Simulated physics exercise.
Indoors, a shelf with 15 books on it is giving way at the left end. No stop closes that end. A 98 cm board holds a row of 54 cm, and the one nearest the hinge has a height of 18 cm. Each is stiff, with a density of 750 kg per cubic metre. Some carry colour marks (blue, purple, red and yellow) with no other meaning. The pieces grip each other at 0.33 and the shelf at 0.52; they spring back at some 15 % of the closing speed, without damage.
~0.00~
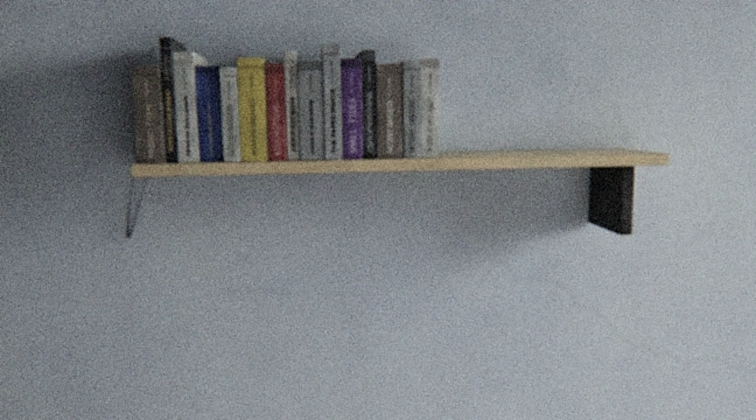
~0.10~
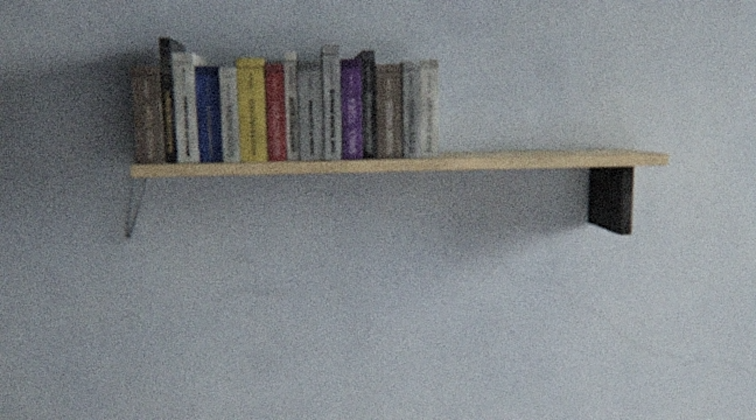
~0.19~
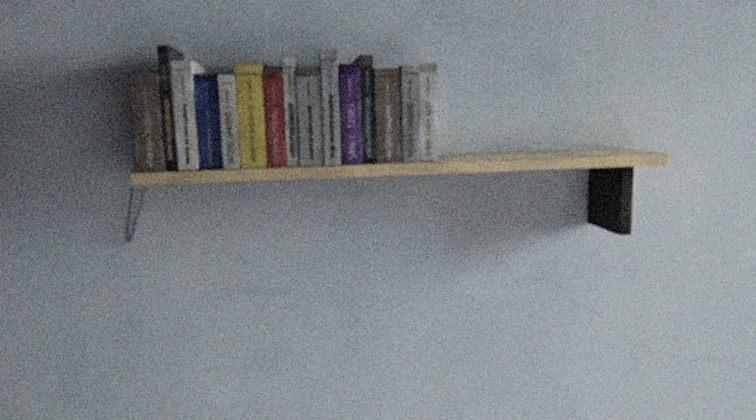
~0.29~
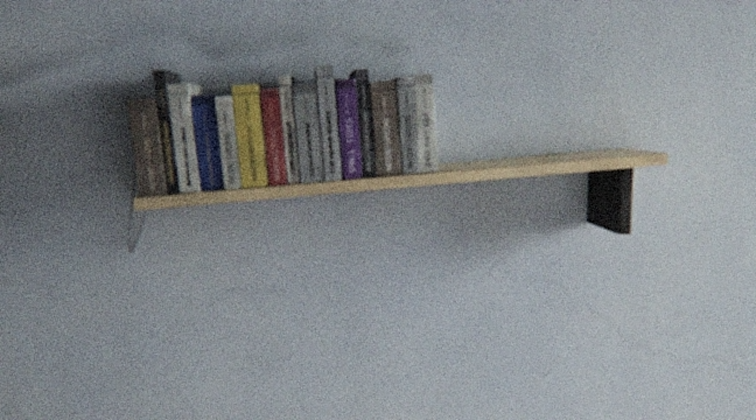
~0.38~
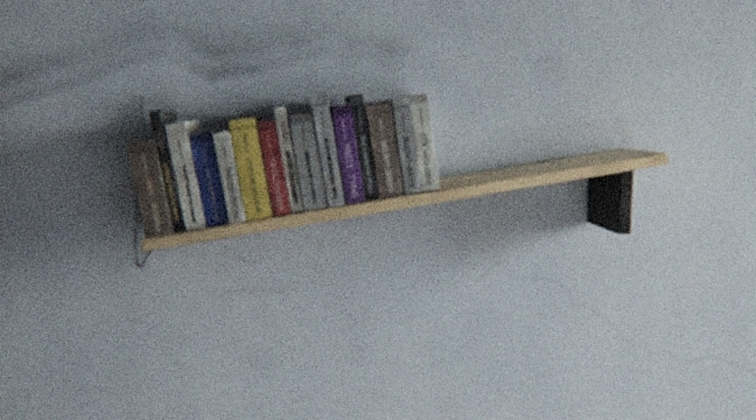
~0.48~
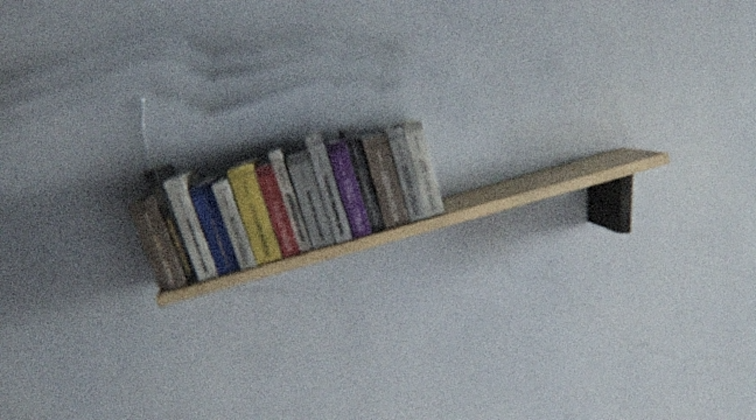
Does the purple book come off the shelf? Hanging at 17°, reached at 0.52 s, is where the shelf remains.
Well, that one hangs in there.
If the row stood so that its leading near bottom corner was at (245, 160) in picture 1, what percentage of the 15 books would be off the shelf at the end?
I'd put it at 0 per cent.
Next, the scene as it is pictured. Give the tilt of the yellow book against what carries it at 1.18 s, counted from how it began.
About 90°.
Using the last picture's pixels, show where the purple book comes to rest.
It stops roughly at (322, 217).
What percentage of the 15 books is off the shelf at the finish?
Roughly 35 percent.
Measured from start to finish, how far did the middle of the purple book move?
About 20 cm.
After 0.74 s, none of the 15 books off the shelf, 15 disturbed; purple book 29° from how it stood; blue book 32° from how it stood.
After 1.18 s, 4 of the 15 books off the shelf; purple book 36° from how it stood; yellow book on its side.
In the end (1.9 s), 5 of the 15 books off the shelf; purple book 41° from how it stood; yellow book on its side; red book on its side. From the last view, middles, purple book near (322, 217).
